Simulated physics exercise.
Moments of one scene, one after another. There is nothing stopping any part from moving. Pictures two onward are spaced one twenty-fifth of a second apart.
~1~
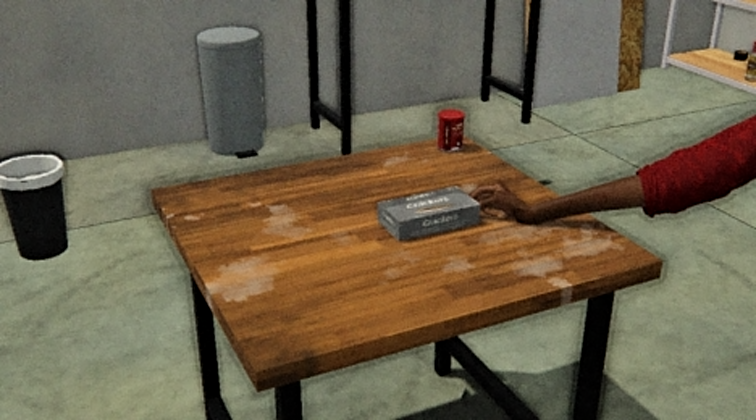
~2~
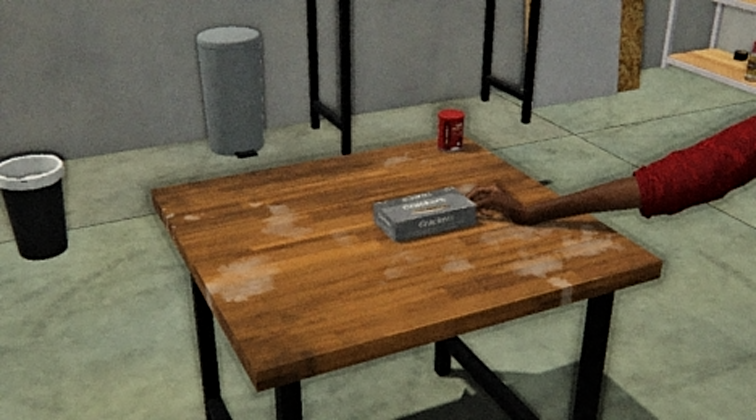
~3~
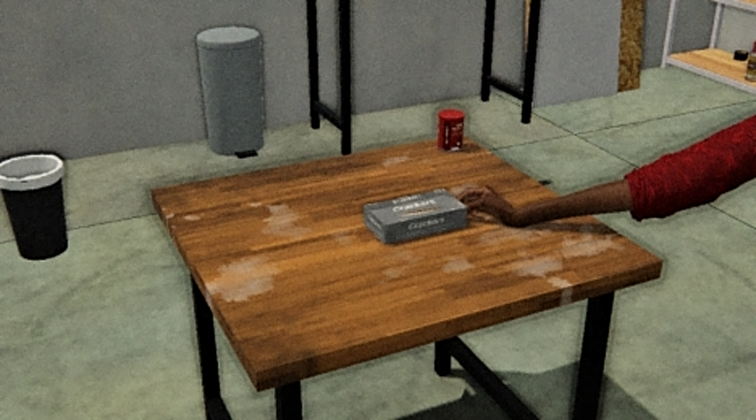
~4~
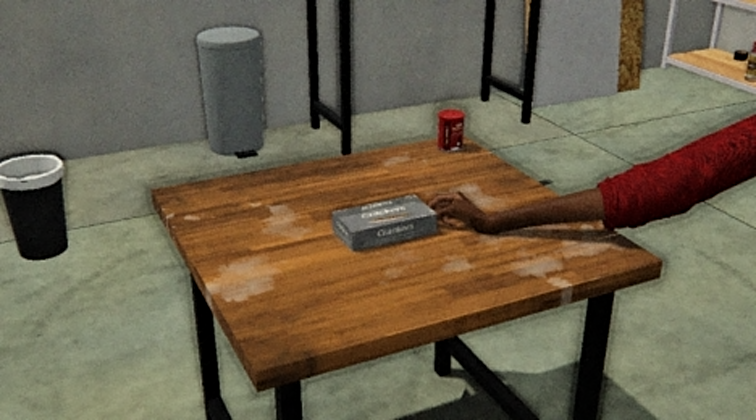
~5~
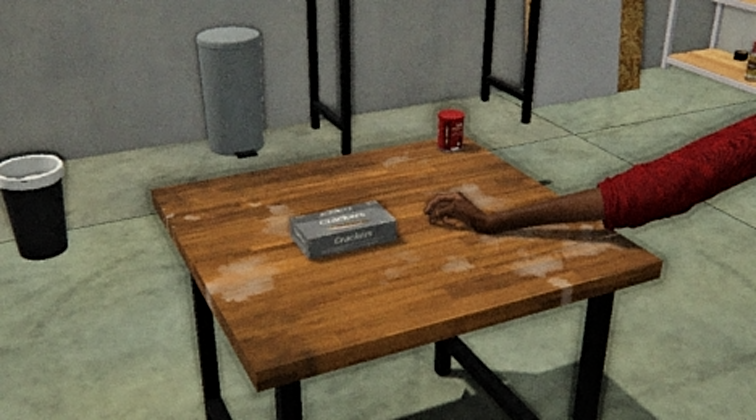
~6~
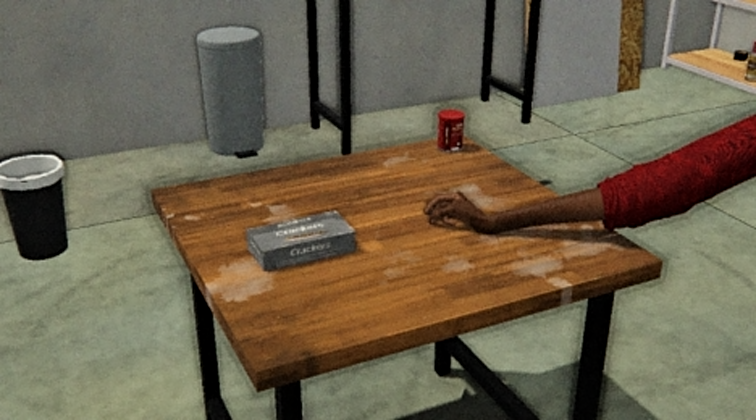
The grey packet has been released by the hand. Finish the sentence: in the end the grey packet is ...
Off the table.
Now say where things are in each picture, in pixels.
In the first picture, under the hand; grey packet (429, 213).
In the second picture, under the hand; grey packet (425, 214).
In the third picture, under the hand; grey packet (415, 216).
In the fourth picture, grey packet (384, 222).
In the fifth picture, grey packet (343, 229) shifted a little.
In the sixth picture, grey packet (301, 240) shifted about its own width.
Then, 0.20 s on from there, grey packet now off the table.
Then, 0.40 s on from there, things are still on the move.
Then, 0.60 s on from there, as before.
In the end, off the table, grey packet.
